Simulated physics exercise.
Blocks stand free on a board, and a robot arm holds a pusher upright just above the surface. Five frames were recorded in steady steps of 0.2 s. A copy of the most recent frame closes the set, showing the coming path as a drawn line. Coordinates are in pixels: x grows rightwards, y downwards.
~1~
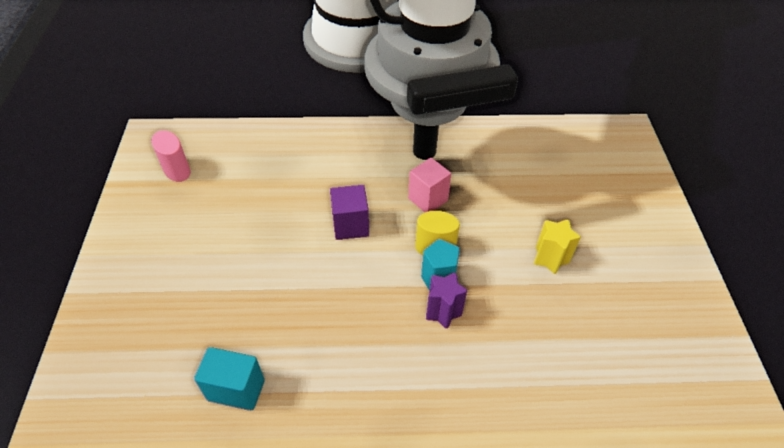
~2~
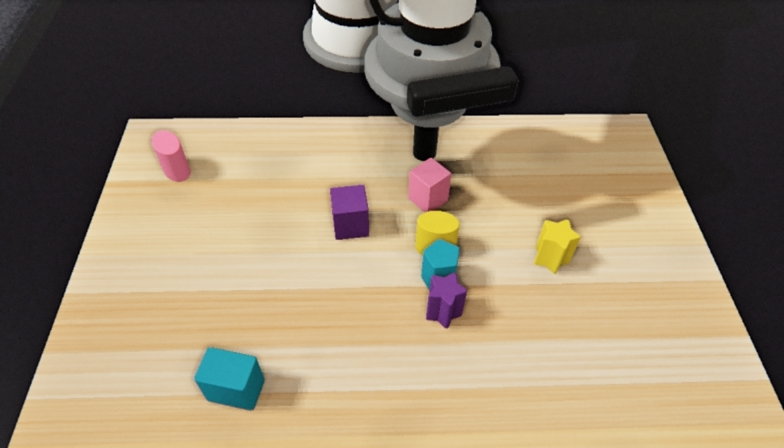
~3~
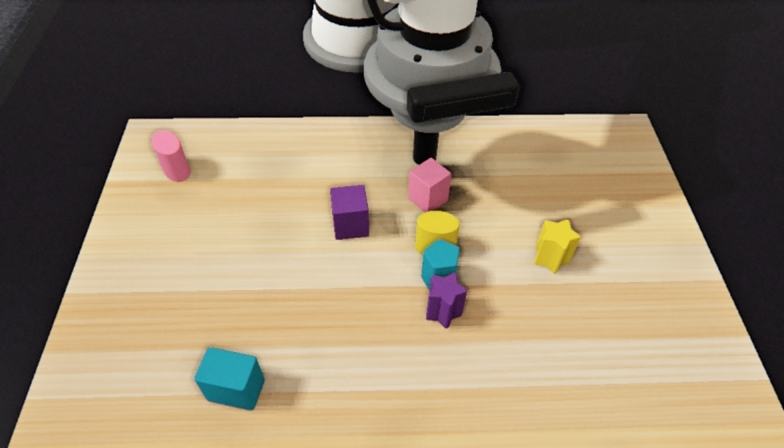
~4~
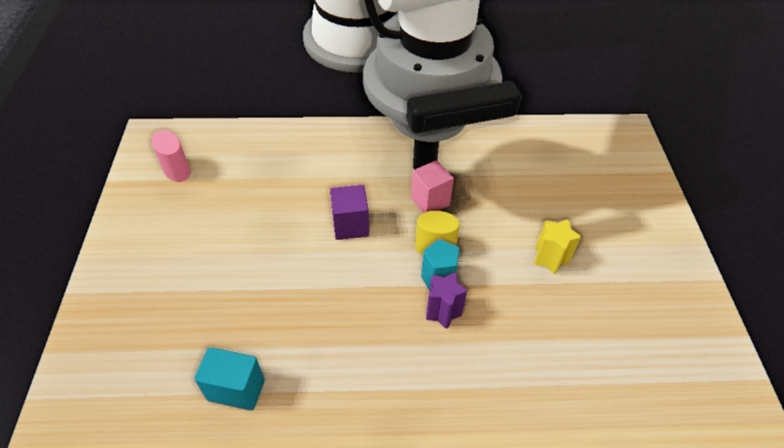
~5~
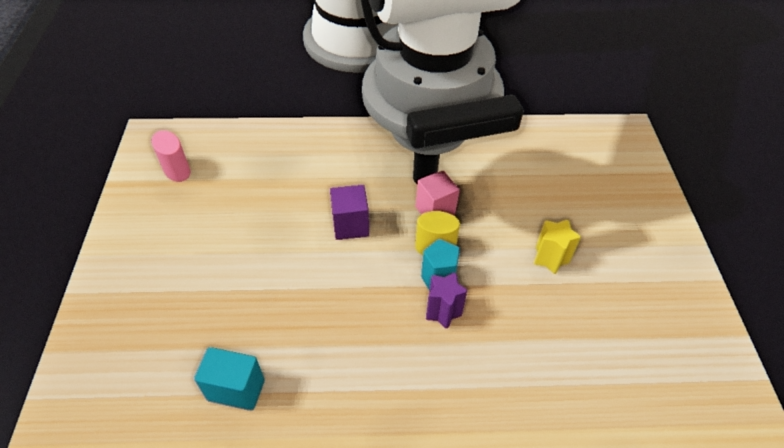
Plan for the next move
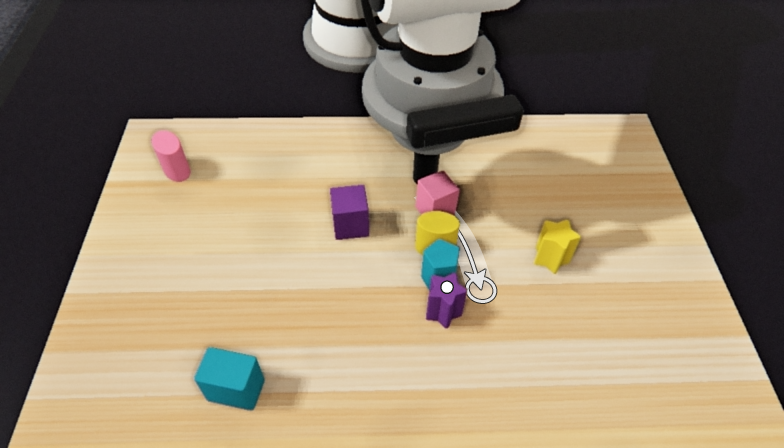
A robot arm's black pusher crept toward the viewer and nudged a pink block closer to the yellow one, turning it slightly, while the turquoise and purple blocks and the others around them stayed still.
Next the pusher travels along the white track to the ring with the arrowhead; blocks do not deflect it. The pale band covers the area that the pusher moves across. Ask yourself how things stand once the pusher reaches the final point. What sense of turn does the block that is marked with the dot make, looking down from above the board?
If we look at it from overhead, the block that is marked with the dot pivots counter-clockwise.
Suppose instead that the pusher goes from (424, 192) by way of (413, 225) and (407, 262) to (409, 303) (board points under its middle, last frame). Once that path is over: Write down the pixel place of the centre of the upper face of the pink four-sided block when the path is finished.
Pixel (444, 201).
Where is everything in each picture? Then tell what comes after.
Pusher tip (424, 152); block tops, pink four-sided block (431, 172); yellow oval (439, 221); turquoise pentagon (443, 253); purple star-shaped block (447, 287), in the first picture.
Pusher (425, 154); blocks unchanged, in the second picture.
Pusher (425, 158); blocks unchanged, in the third picture.
Pusher (425, 167); pink four-sided block (433, 174), in the fourth picture.
Pusher (425, 178); pink four-sided block (438, 184); yellow oval (439, 221); turquoise pentagon (443, 253); purple star-shaped block (447, 287), in the fifth picture.
Path on the board, from (424, 192) through (460, 235) to (481, 290); the dot is on the purple star-shaped block.
On the path given first. One third of the way, pusher (451, 206); pink four-sided block (456, 216), turned 40° clockwise; yellow oval (435, 237), turned 15° clockwise; turquoise pentagon (440, 264), turned 15° anticlockwise; purple star-shaped block (448, 292).
Two thirds of the way, pusher (471, 239); pink four-sided block (456, 251), turned 100° clockwise; yellow oval (422, 252), turned 45° clockwise; turquoise pentagon (426, 284), turned 45° anticlockwise; purple star-shaped block (449, 307), turned 35° anticlockwise.
At the end, pusher (484, 277); pink four-sided block (453, 273), turned 165° clockwise; yellow oval (419, 254), turned 60° clockwise; turquoise pentagon (421, 288), turned 55° anticlockwise; purple star-shaped block (448, 308), turned 45° anticlockwise.
